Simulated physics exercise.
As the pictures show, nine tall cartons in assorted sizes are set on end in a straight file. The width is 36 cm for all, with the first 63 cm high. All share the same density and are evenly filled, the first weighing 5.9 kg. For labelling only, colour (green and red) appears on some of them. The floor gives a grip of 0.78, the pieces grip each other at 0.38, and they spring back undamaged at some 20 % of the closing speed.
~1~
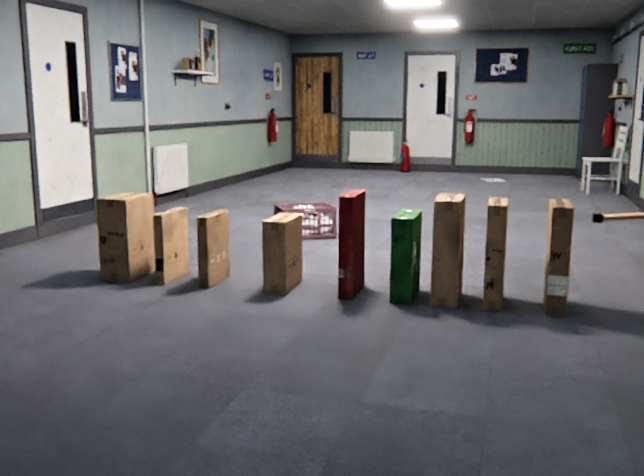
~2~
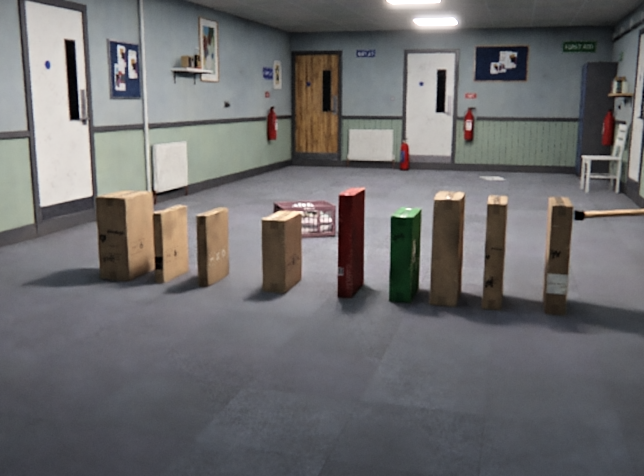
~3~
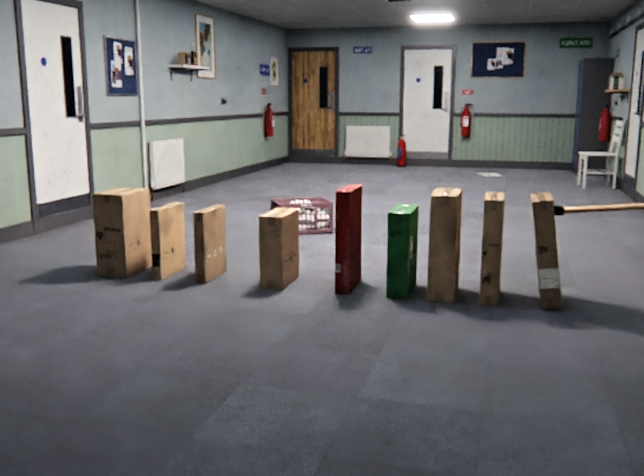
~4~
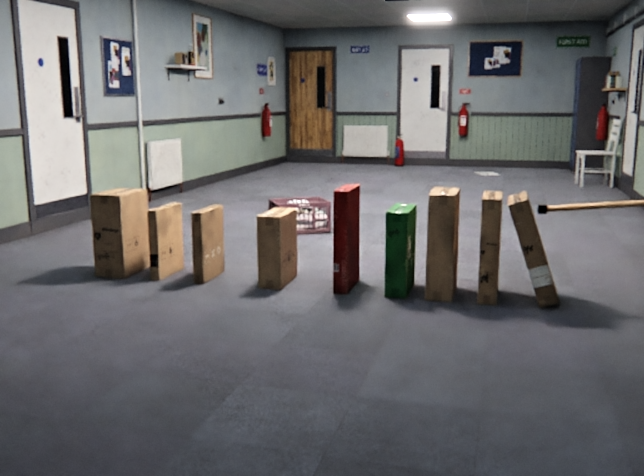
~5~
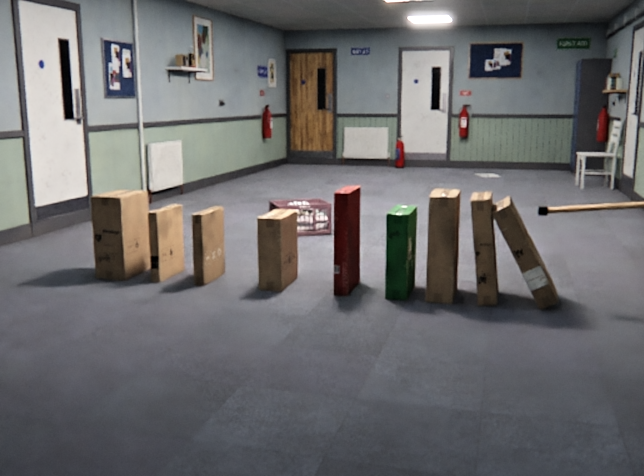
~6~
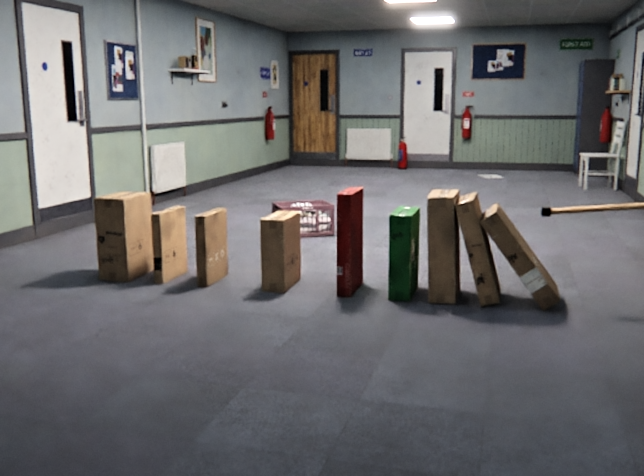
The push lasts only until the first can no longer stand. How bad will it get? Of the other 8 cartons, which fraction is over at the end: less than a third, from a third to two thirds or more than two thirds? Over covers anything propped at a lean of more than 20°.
The fraction is upwards of two thirds.
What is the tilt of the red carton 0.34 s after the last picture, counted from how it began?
Rotation: Approx. 0°.
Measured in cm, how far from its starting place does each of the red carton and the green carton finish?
Displacement in cm - red: 40; green: 30.
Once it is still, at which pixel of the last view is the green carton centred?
I'd say its middle settles close to (356, 269).
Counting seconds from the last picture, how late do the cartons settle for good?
About 1.5 s.
Then, 0.34 s after the last picture, 1 of the 8 other cartons over; green carton leaning 6°.
Then, 0.66 s after the last picture, 3 of the 8 other cartons over; green carton leaning 36°; red carton leaning 11°.
Then, 0.96 s after the last picture, 4 of the 8 other cartons over; green carton leaning 63°; red carton leaning 42°.
Then, 1.26 s after the last picture, 6 of the 8 other cartons over; green carton leaning 74°; red carton leaning 68°.
At rest, 7 of the 8 other cartons over; green carton leaning 74°; red carton leaning 68°. That is 88 per cent. One left standing. As the last picture would show them, middles, green carton near (356, 269), red carton near (291, 262).
